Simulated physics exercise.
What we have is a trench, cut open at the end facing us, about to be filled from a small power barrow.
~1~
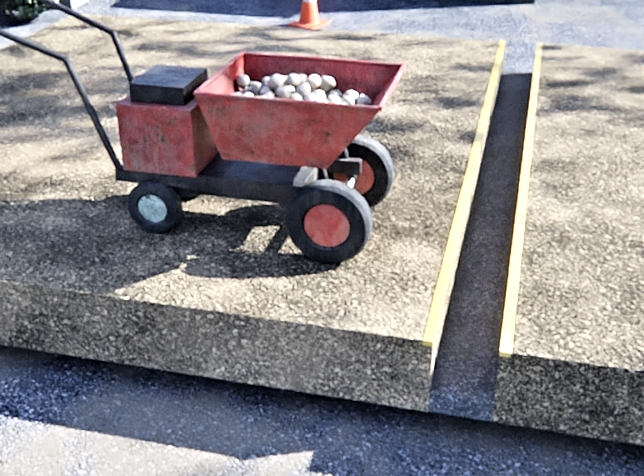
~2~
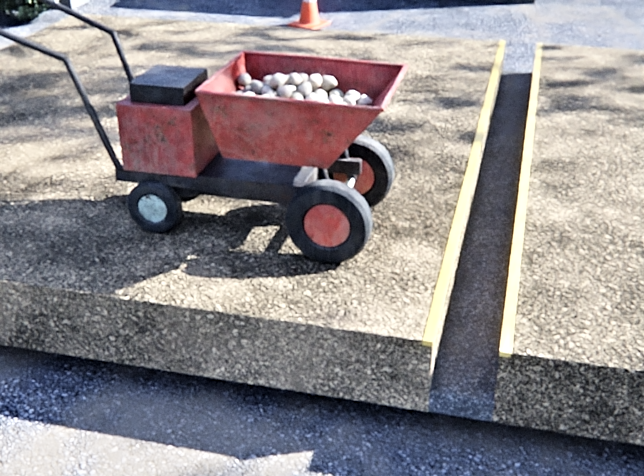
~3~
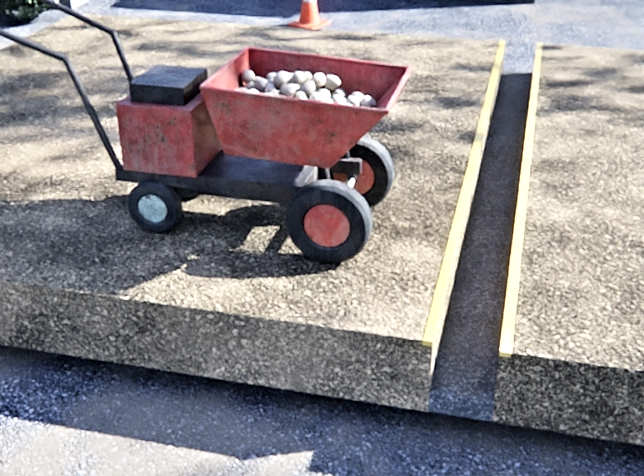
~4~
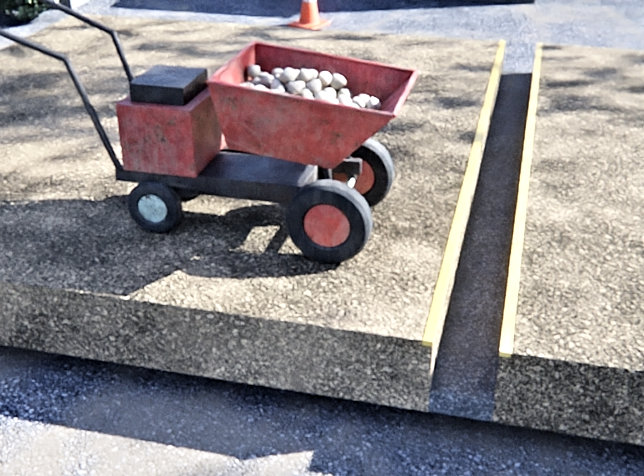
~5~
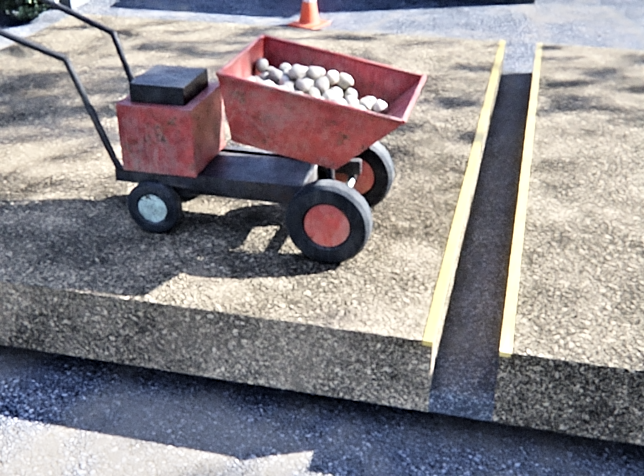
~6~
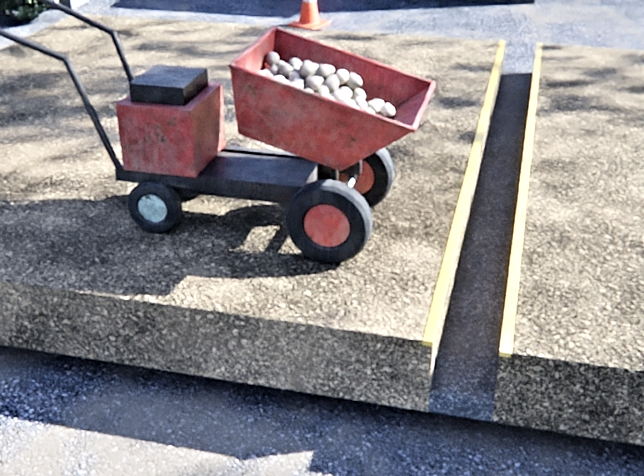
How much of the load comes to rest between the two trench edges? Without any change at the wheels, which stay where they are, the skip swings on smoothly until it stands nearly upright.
More than half of it.
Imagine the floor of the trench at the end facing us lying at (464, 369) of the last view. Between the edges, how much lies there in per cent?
Estimated share: Approx. 60 per cent.
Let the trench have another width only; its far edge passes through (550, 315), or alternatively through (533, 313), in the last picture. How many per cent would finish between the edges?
First try: About 100 %; second try: About 100 %.
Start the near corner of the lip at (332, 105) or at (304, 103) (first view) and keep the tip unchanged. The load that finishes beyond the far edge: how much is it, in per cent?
0 % for the first, 0 % for the second.
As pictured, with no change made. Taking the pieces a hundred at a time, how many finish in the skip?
Some 0 per cent.
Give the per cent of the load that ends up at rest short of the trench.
I'd say around 0 per cent of the load.
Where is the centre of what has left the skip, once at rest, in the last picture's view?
The centre ends up roughly at (490, 276).
Shortly afterwards, skip tipped steeply; the whole lot in the skip.
Next, skip tipped steeply; all but a few in the skip; a little in or heaped over the trench; only a few beyond it; only a few falling.
Some moments later, skip tipped right over; near a quarter in the skip; near two thirds in or heaped over the trench; near a quarter beyond it.
In the end, skip tipped right over; the bulk in or heaped over the trench; near a quarter beyond it.
